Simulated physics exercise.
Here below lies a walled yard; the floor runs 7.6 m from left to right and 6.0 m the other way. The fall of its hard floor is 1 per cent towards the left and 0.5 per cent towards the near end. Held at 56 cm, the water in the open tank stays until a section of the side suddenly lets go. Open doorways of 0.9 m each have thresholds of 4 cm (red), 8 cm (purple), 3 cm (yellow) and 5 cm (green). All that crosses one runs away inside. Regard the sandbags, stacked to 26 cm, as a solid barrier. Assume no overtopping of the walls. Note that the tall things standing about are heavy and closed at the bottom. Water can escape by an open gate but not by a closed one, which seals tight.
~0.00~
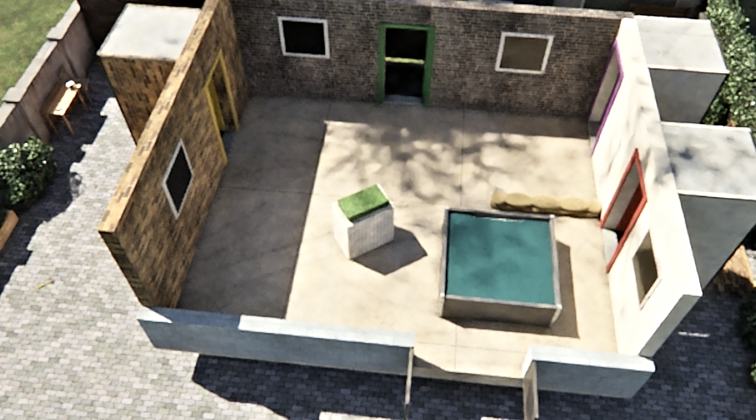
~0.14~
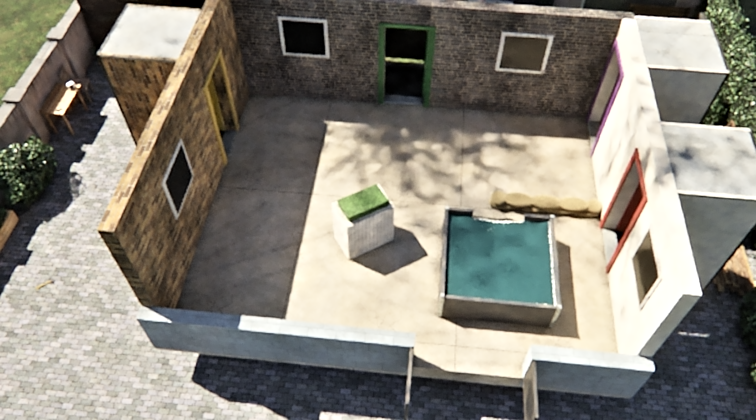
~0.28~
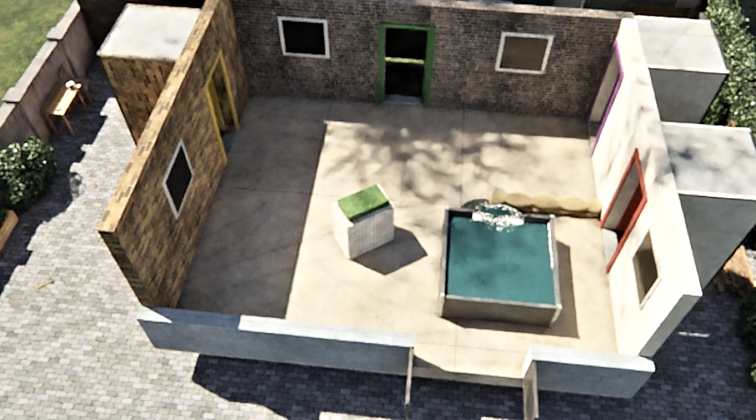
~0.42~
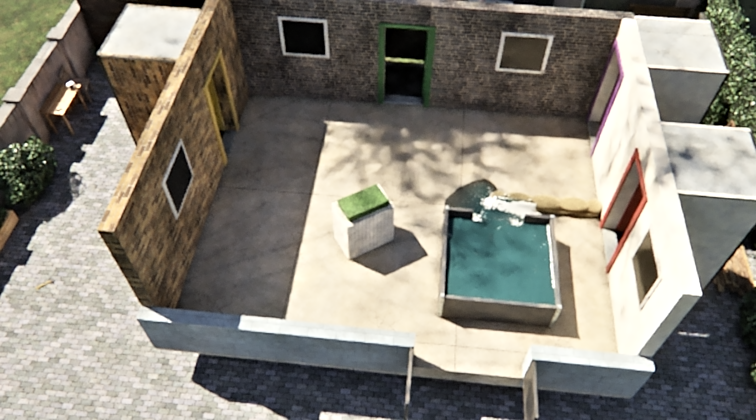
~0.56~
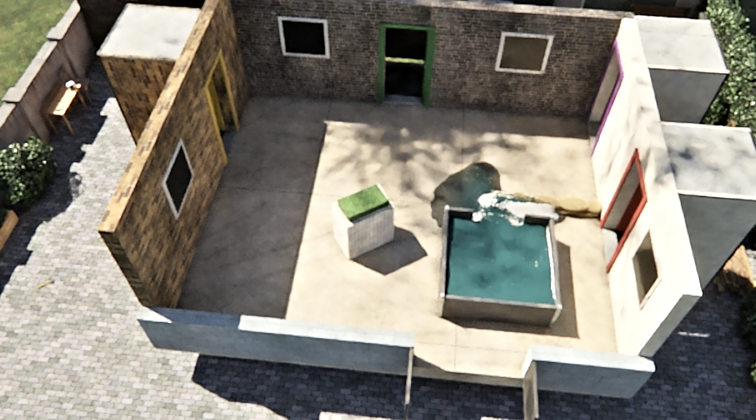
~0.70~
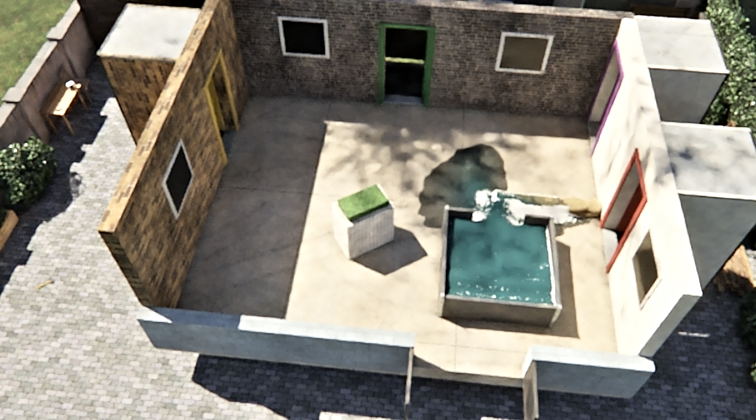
A walled yard held an open tank of still, blue-green water until water poured out over its far side, splashed white by the sandbags, and spread a dark patch back and leftward across the floor.
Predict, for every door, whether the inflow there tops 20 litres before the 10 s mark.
Prediction: At the red door it tops 20 litres; at the purple door it falls short of 20 litres; at the yellow door it tops 20 litres; at the green door it tops 20 litres.
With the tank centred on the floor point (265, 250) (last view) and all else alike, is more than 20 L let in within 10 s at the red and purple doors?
Well, red ends up inside the mark and purple ends up inside the mark.
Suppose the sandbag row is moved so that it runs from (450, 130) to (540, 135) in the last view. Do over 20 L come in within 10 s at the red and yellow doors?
Checking the limit, red is fine, yellow is too much.
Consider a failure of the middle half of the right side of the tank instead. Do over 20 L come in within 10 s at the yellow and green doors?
At the yellow door the limit is not exceeded; at the green door it is not exceeded.
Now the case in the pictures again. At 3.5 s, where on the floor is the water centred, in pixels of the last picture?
Near (465, 210).
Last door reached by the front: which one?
It's the yellow door that comes last.
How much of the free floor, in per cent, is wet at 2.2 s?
Around 35 per cent wet.
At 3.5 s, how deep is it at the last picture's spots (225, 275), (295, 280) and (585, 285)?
Reading - approx. 0 / 0 / 3 cm.
After 1.4 s water covers 20 % of the floor and is deepest (40 cm) near (496, 215); red door 10 cm at the sill, 8 L in, purple door not reached, yellow door not reached, green door not reached.
After 2.2 s water covers 35 % of the floor and is deepest (32 cm) near (496, 215); red door 13 cm at the sill, 58 L in, purple door not reached, yellow door not reached, green door 12 cm at the sill, 12 L in.
After 3.5 s water covers 45 % of the floor and is deepest (26 cm) near (496, 215); red door 12 cm at the sill, 132 L in, purple door 4 cm at the sill, 0 L in, yellow door not reached, green door 9 cm at the sill, 41 L in.
After 6.0 s water covers 60 % of the floor and is deepest (16 cm) near (496, 215); red door 8 cm at the sill, 204 L in, purple door 3 cm at the sill, 0 L in, yellow door 8 cm at the sill, 16 L in, green door 7 cm at the sill, 55 L in.
After 10.0 s water covers 80 % of the floor and is deepest (10 cm) near (173, 320); red door 5 cm at the sill, 233 L in, purple door 1 cm at the sill, 0 L in, yellow door 7 cm at the sill, 59 L in, green door 4 cm at the sill, 57 L in.
